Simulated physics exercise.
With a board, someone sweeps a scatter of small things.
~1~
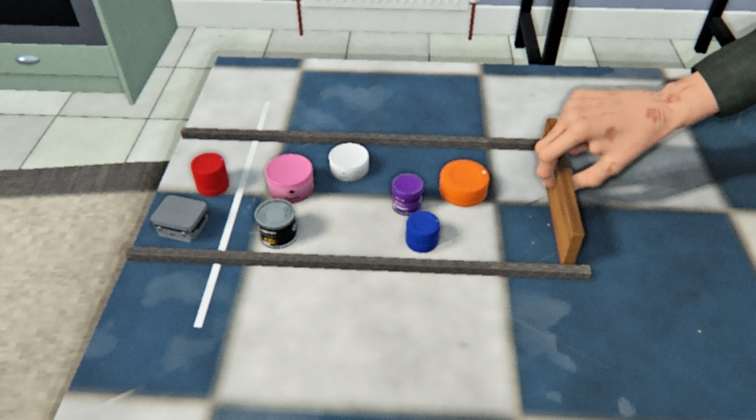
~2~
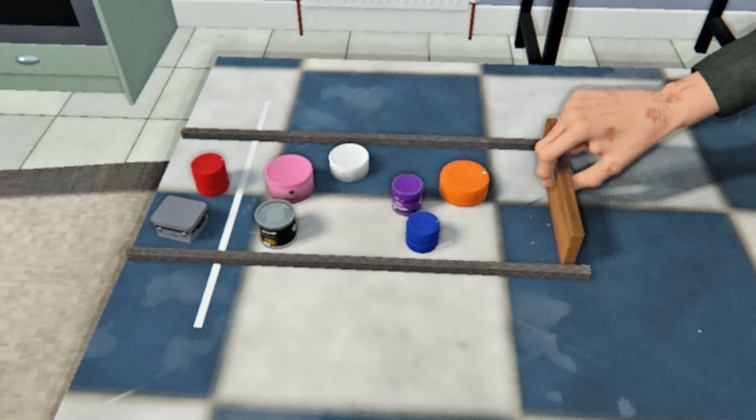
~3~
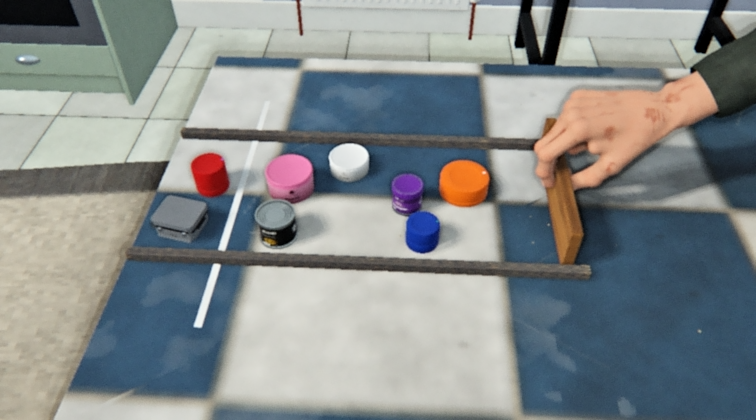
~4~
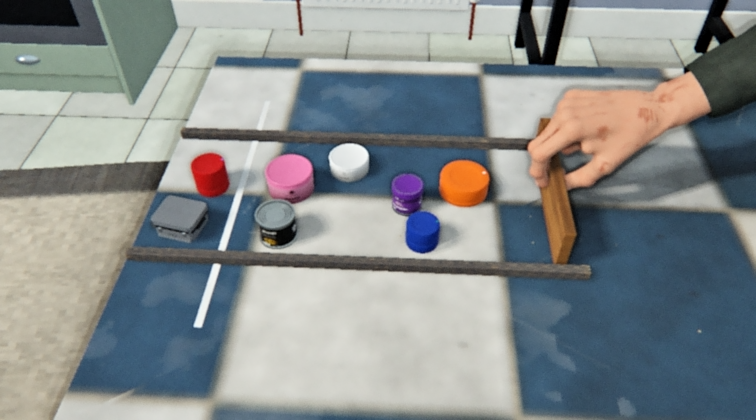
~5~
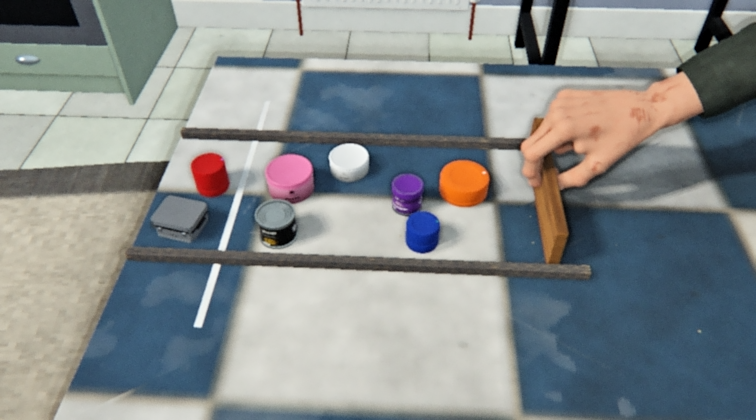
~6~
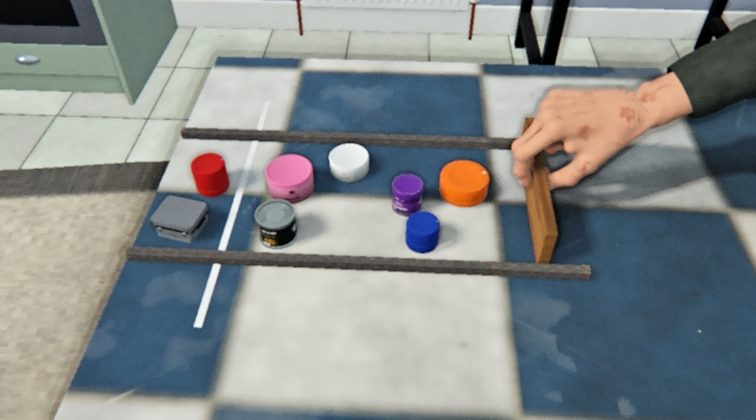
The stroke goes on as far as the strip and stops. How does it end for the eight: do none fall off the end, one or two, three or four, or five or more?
Spilled: A single one or a pair.
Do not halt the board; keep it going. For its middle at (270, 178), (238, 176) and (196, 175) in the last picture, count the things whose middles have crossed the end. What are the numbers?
It comes out as 0, then 2, then 4.
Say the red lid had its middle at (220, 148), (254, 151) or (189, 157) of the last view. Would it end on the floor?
The red lid stays put; stays put; stays put.
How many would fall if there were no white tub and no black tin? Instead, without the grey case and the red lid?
You'd get 1 in the first case and 0 in the second one.
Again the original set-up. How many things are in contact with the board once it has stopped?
Count: 4.
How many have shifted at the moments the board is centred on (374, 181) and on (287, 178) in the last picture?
So 4, and at the other place 7.
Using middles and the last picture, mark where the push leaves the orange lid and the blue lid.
Taking them in turn, first comes (219, 175), then (209, 224).
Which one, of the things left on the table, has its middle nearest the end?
The pink tub is the one.
A little later, none off yet; grey case at rest near (182, 220); red lid at rest near (211, 175); black tin at rest near (277, 224).
When it is over, the number that fall off is one or two; down, red lid and grey case.
